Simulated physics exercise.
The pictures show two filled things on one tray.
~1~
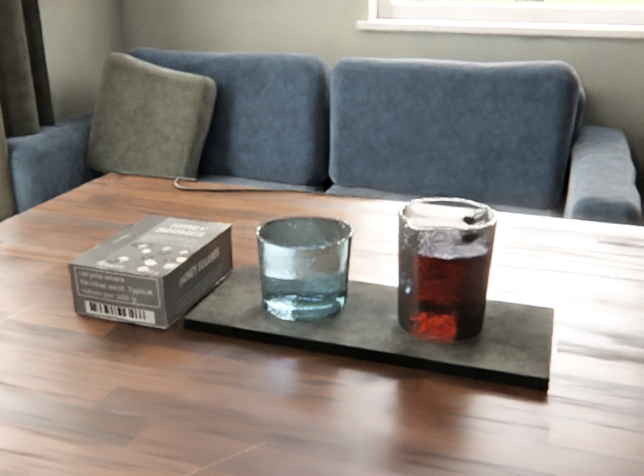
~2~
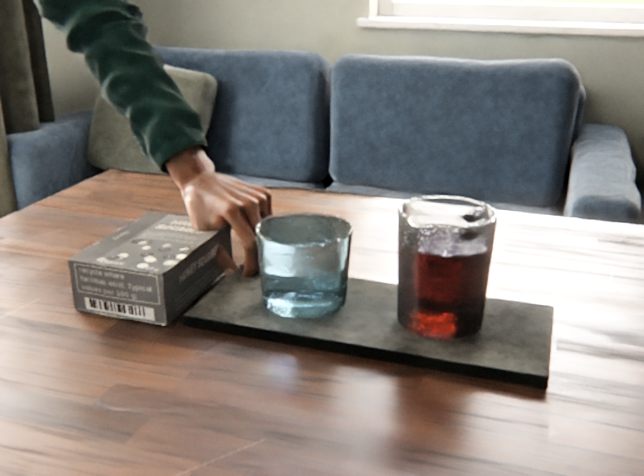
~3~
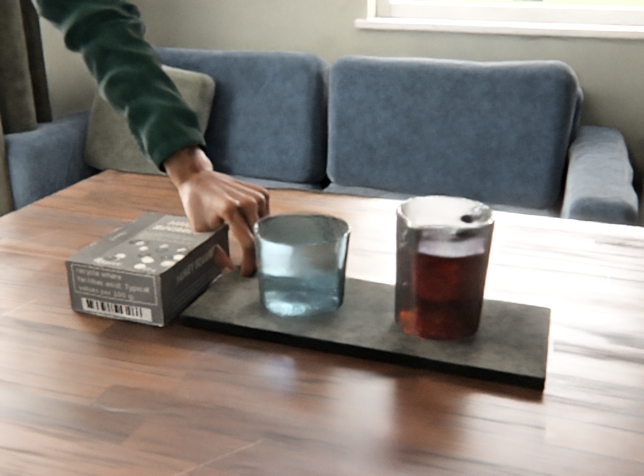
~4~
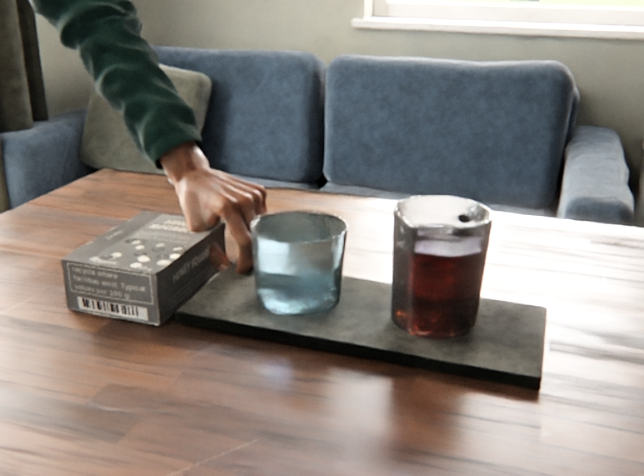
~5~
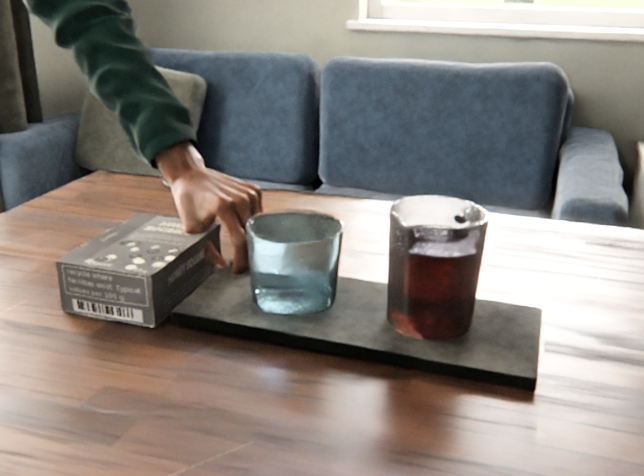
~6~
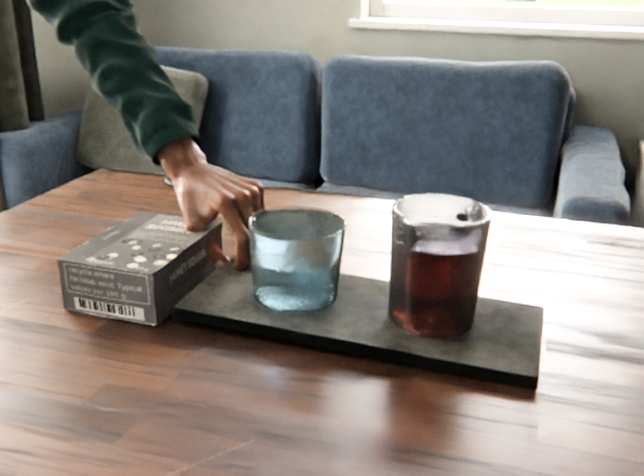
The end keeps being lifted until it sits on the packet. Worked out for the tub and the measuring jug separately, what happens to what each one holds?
Tub - part of it escapes; measuring jug - it stays put.
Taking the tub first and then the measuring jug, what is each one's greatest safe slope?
6 degrees, then 35 degrees, roughly.
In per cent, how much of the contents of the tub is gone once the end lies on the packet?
8 per cent, roughly.
Next, the tray slopes by about 6°; tub, it has slopped over; measuring jug, its rim is dry.
After that, the tray slopes by about 12°; tub, it has slopped over; measuring jug, its rim is dry.
Finally, the tray slopes by about 11°, resting on the packet; tub, it has slopped over; measuring jug, its rim is dry.
